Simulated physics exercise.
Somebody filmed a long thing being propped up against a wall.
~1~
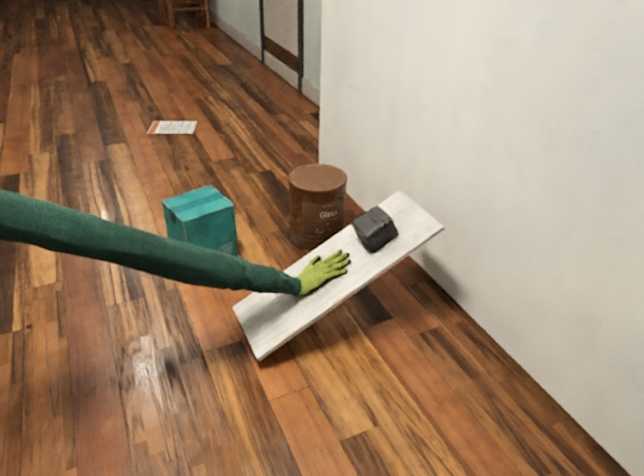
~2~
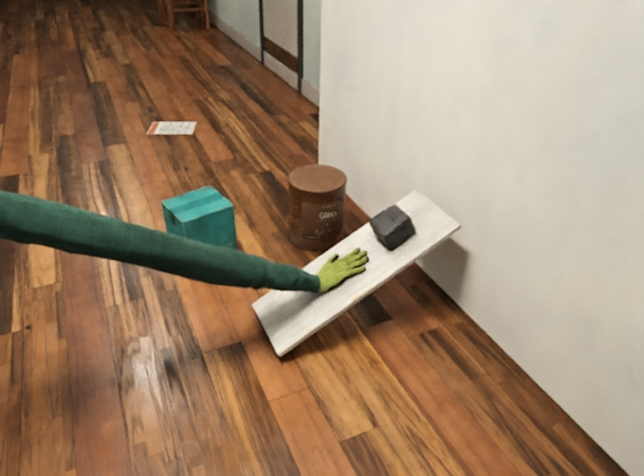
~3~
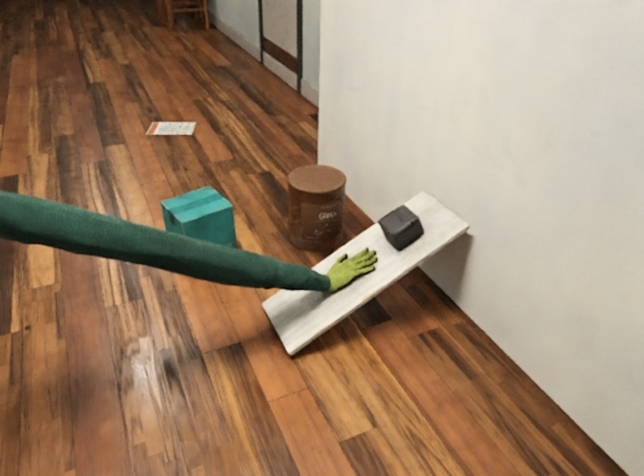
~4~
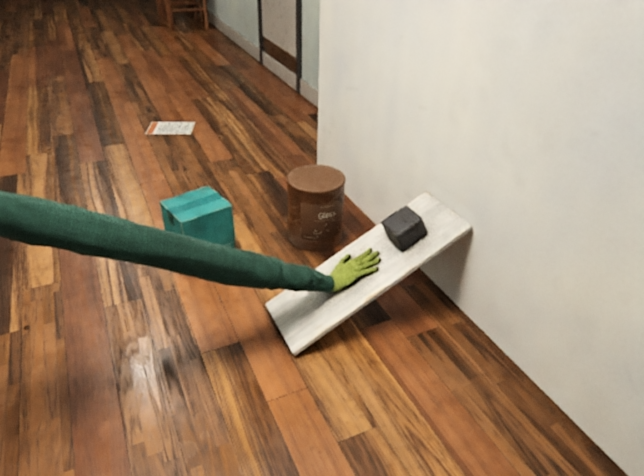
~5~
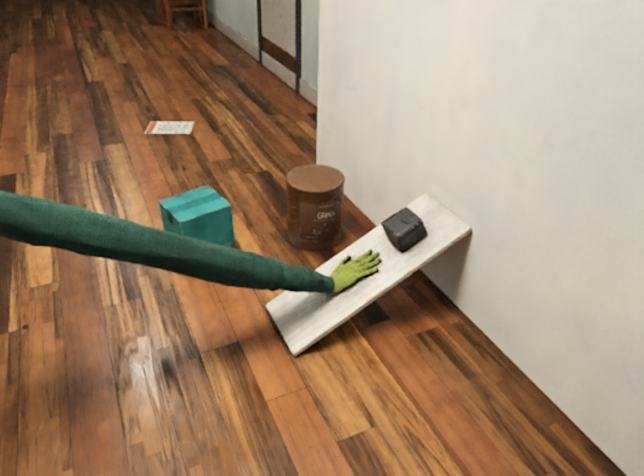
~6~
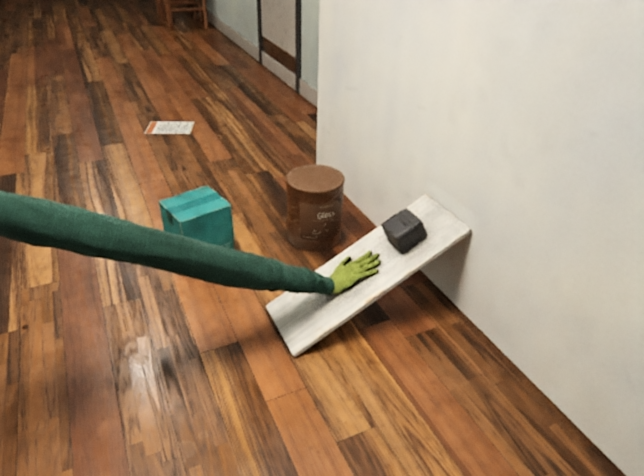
A green-gloved hand on a long, dark green sleeve pushed a tilted white board with a dark block on it rightward until it leaned against the wall, then kept holding it there.
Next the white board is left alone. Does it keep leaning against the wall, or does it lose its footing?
It loses its footing.
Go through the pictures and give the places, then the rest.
In the first picture, not yet at the wall; white board (334, 270); turquoise box (201, 229).
In the second picture, not yet at the wall; white board (353, 268); turquoise box (201, 230).
In the third picture, not yet at the wall; white board (362, 267); turquoise box (200, 230).
In the fourth picture, not yet at the wall; white board (365, 268); turquoise box (199, 230).
In the fifth picture, leant on the wall, still held; white board (365, 269); turquoise box (198, 230).
In the sixth picture, leant on the wall, still held; white board (365, 270); turquoise box (198, 230).
Then, 0.30 s after the last picture, white board sunk by 13° near (357, 289).
Then, 0.40 s after the last picture, white board sunk by 27° near (350, 309).
At rest, moved from the start, white board; the other 2 in place. Seen from the same camera at the end, white board near (350, 309). The board slips out.
